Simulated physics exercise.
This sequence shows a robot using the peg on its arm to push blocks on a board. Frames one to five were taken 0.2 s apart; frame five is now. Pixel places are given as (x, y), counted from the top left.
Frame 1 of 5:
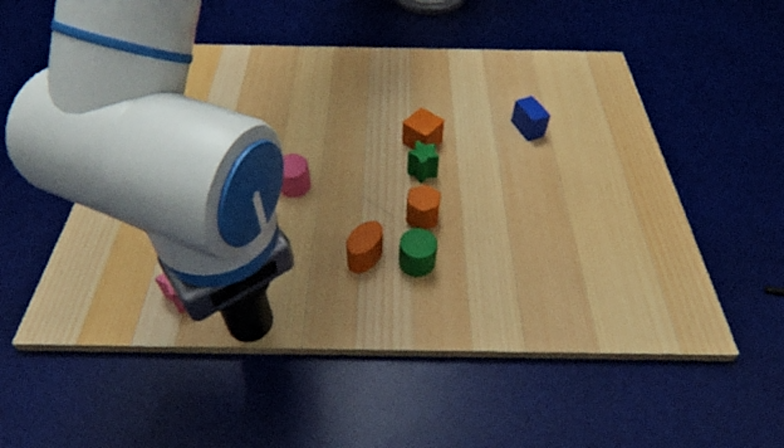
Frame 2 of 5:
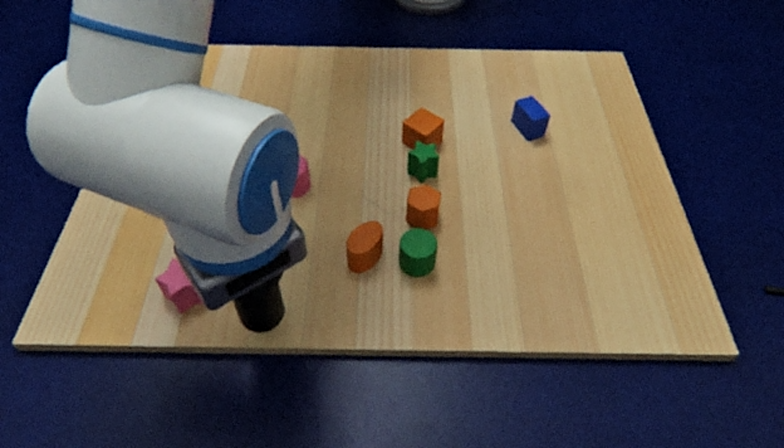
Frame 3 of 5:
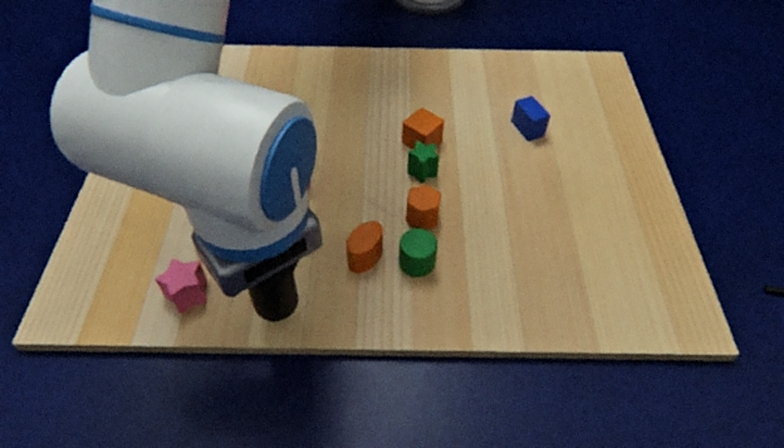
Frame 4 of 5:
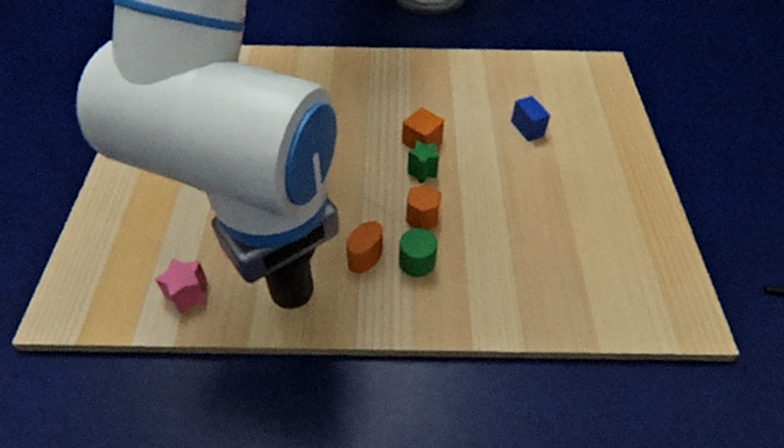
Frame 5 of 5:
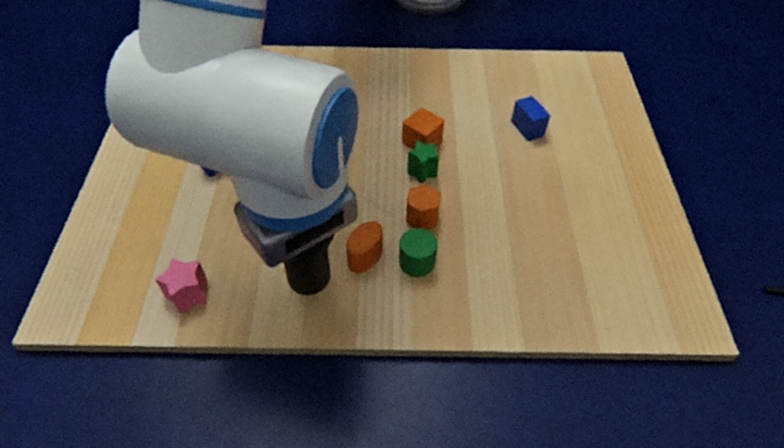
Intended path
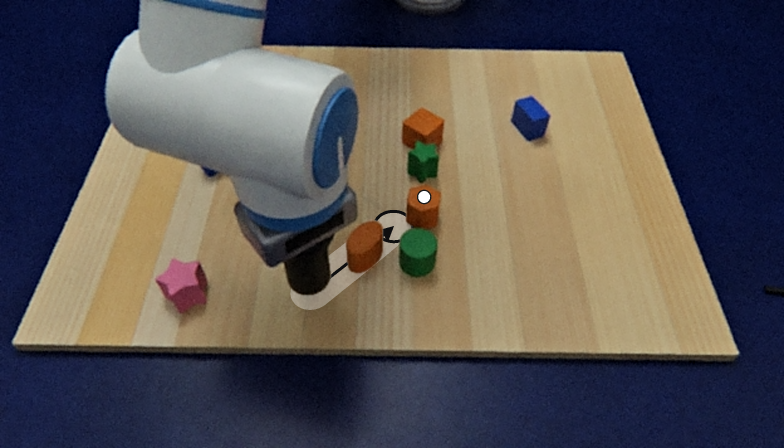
White and blue robot arm moving its black peg rightward and slightly away across a wooden board while the colored blocks stay still.
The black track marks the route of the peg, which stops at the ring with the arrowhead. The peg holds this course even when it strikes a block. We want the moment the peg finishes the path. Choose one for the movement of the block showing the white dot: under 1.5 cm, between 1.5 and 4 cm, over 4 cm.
Its final spot will lie 1.5 to 4 cm from the current one.
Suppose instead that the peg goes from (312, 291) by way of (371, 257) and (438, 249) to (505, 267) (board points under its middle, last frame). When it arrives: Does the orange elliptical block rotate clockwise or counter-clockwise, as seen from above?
Anticlockwise, looking down.
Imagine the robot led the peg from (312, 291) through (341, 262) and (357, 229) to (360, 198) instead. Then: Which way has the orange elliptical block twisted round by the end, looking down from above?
It is turned clockwise.
The line goes straight from (312, 291) to (394, 226); the dot is on the orange six-sided block.
What follows on the original path. One third of the way, peg (340, 255); orange elliptical block (376, 230).
Two thirds of the way, peg (368, 233); orange elliptical block (402, 215), turned 25° anticlockwise; orange six-sided block (426, 194).
At the end, peg (394, 212); orange elliptical block (428, 206), turned 40° anticlockwise; green disc unmoved; orange six-sided block (445, 183).
